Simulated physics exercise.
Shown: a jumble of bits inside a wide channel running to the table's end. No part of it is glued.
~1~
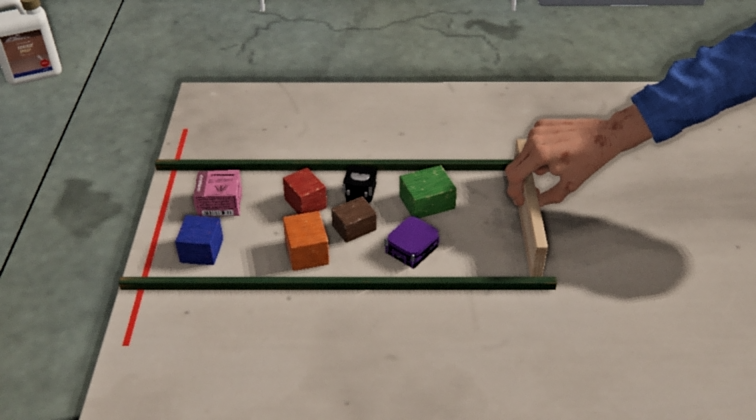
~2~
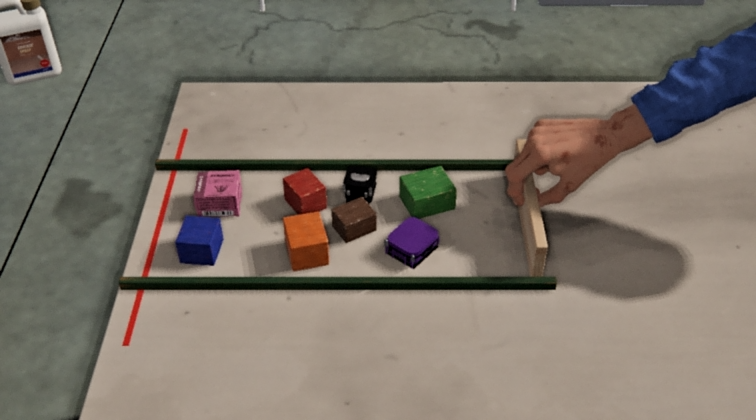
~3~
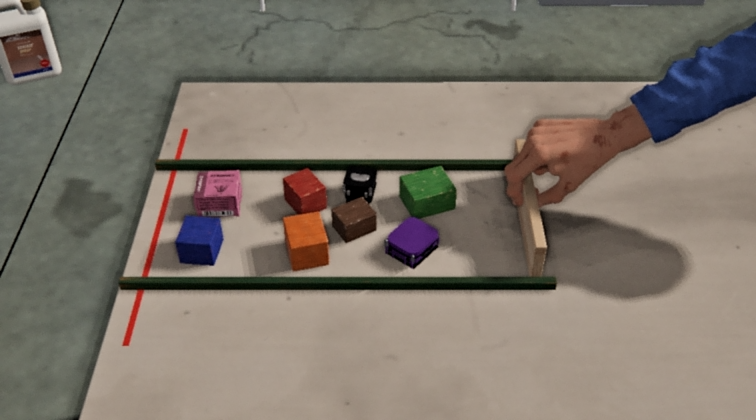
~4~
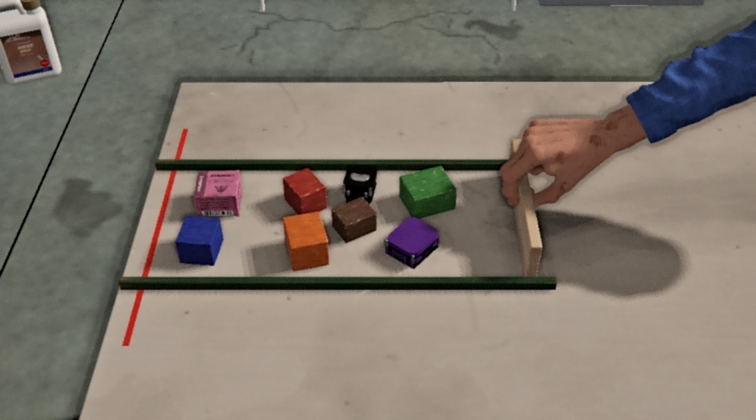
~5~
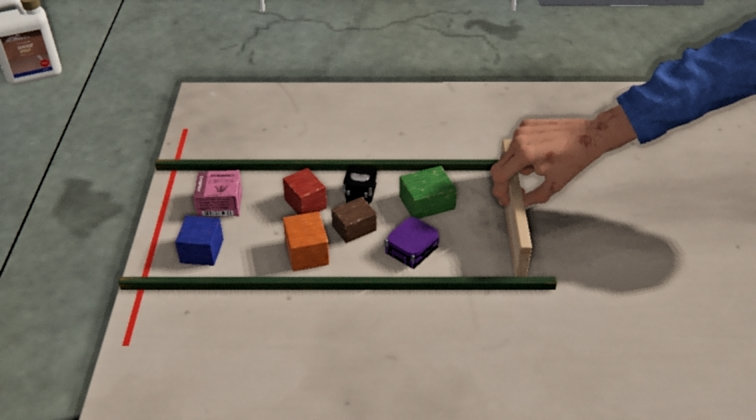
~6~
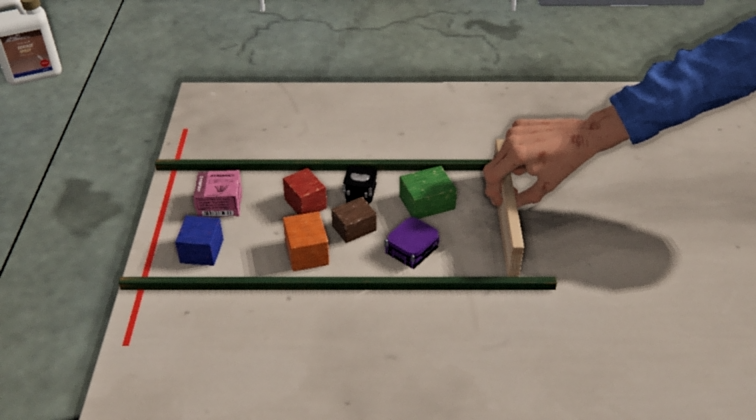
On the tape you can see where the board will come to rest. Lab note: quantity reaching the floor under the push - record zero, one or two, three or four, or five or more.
The push is going to knock five or more off the table.
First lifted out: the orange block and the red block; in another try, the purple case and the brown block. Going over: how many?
In the first try 3, in the other 4.
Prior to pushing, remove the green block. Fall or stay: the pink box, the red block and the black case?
Pink box: Down; red block: Down; black case: Still up.
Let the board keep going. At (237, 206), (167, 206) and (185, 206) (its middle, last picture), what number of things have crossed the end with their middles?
First 1, then 5, finally 5.
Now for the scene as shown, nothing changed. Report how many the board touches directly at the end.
Number: 3.
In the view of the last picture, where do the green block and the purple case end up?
Okay, so first (142, 188), and next (130, 254).
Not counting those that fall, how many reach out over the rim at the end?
My count gives 3.
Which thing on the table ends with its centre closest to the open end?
That would be the green block.
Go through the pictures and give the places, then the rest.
In the first frame, blue block (200, 240); pink box (218, 193); red block (305, 193); board (528, 206); tape (160, 223).
In the second frame, pink box (218, 193); orange block (306, 241).
In the third frame, red block (305, 193); brown block (354, 220).
In the fourth frame, blue block (200, 240); purple case (412, 243).
In the fifth frame, pink box (218, 193); black case (360, 186).
In the sixth frame, blue block (200, 240); pink box (218, 193); red block (305, 193); board (506, 206); tape (160, 223).
Early on, none off yet; blue block at rest near (200, 240); pink box at rest near (218, 193); red block travelled about its own width near (274, 199).
Finally, the number that fall off is five or more; lost, black case, orange block, red block, pink box and blue block.
